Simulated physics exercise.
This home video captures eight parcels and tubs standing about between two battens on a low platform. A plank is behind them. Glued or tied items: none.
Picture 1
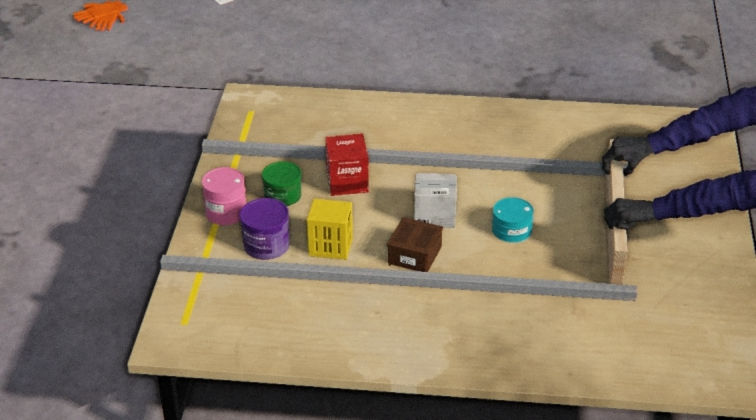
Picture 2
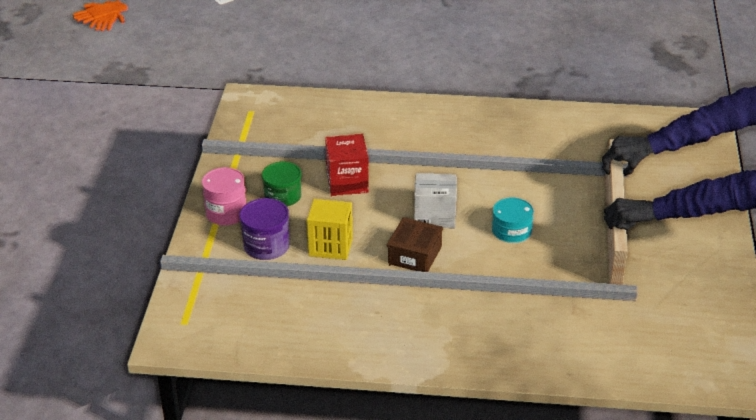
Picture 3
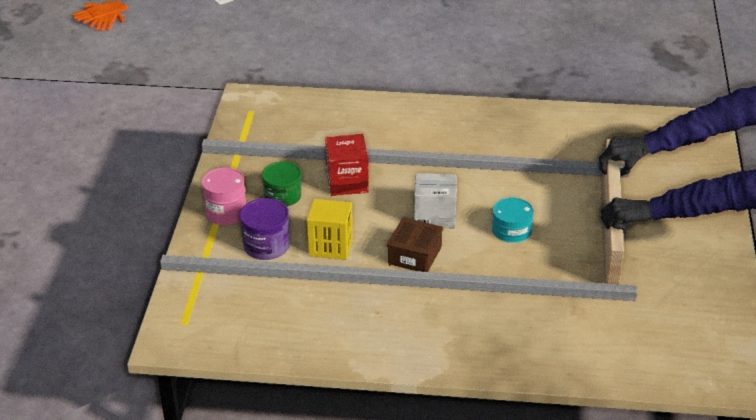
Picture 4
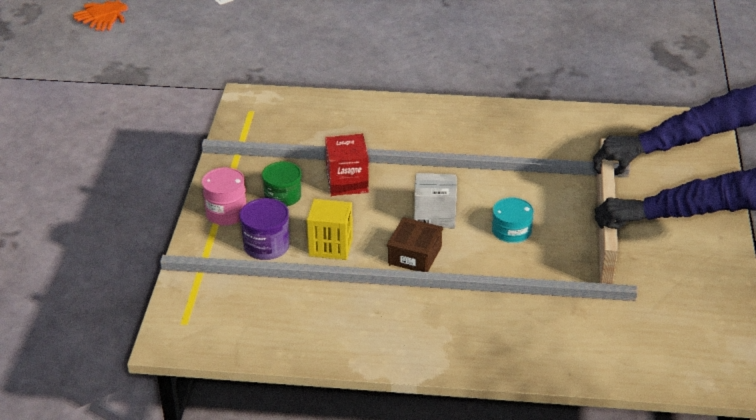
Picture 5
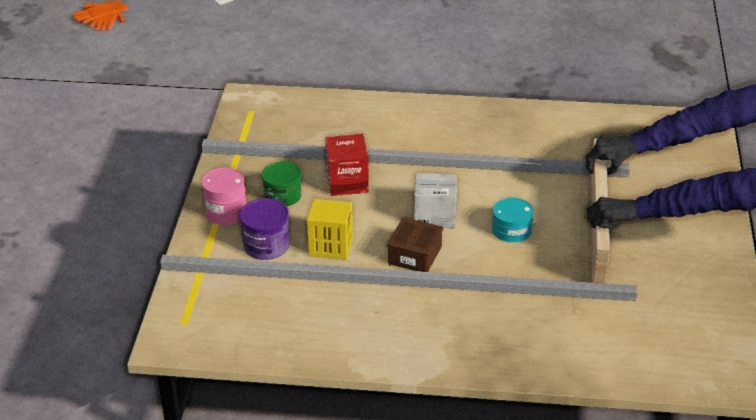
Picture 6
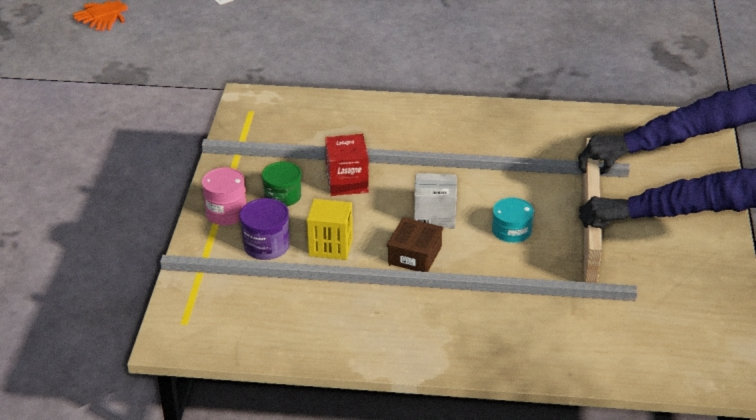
On a low wooden platform, eight boxes, tubs and canisters stand still between two grey battens near a strip of yellow tape, while two gloved hands at the right slide an upright plank slightly left toward them.
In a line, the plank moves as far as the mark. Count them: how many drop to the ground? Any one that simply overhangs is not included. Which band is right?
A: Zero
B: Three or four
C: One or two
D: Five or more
Option B: Three or four.
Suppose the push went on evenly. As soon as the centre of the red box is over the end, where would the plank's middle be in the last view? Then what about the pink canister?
I'd say about (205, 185) for the first one and about (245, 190) for the second.
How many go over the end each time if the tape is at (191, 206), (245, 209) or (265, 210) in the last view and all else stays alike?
Try by try, 8, 1 and 1.
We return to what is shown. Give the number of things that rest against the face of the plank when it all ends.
It's 4 of them.
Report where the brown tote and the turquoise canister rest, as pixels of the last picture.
(187, 234) and (198, 208).
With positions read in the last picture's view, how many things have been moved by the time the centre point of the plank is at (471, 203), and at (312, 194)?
First 2 and then 7.
A little later, none off yet; pink canister at rest near (225, 196); purple pail at rest near (265, 229); green pail at rest near (282, 185).
When it is over, the number that fall off is three or four; down, yellow crate, green pail, purple pail and pink canister.
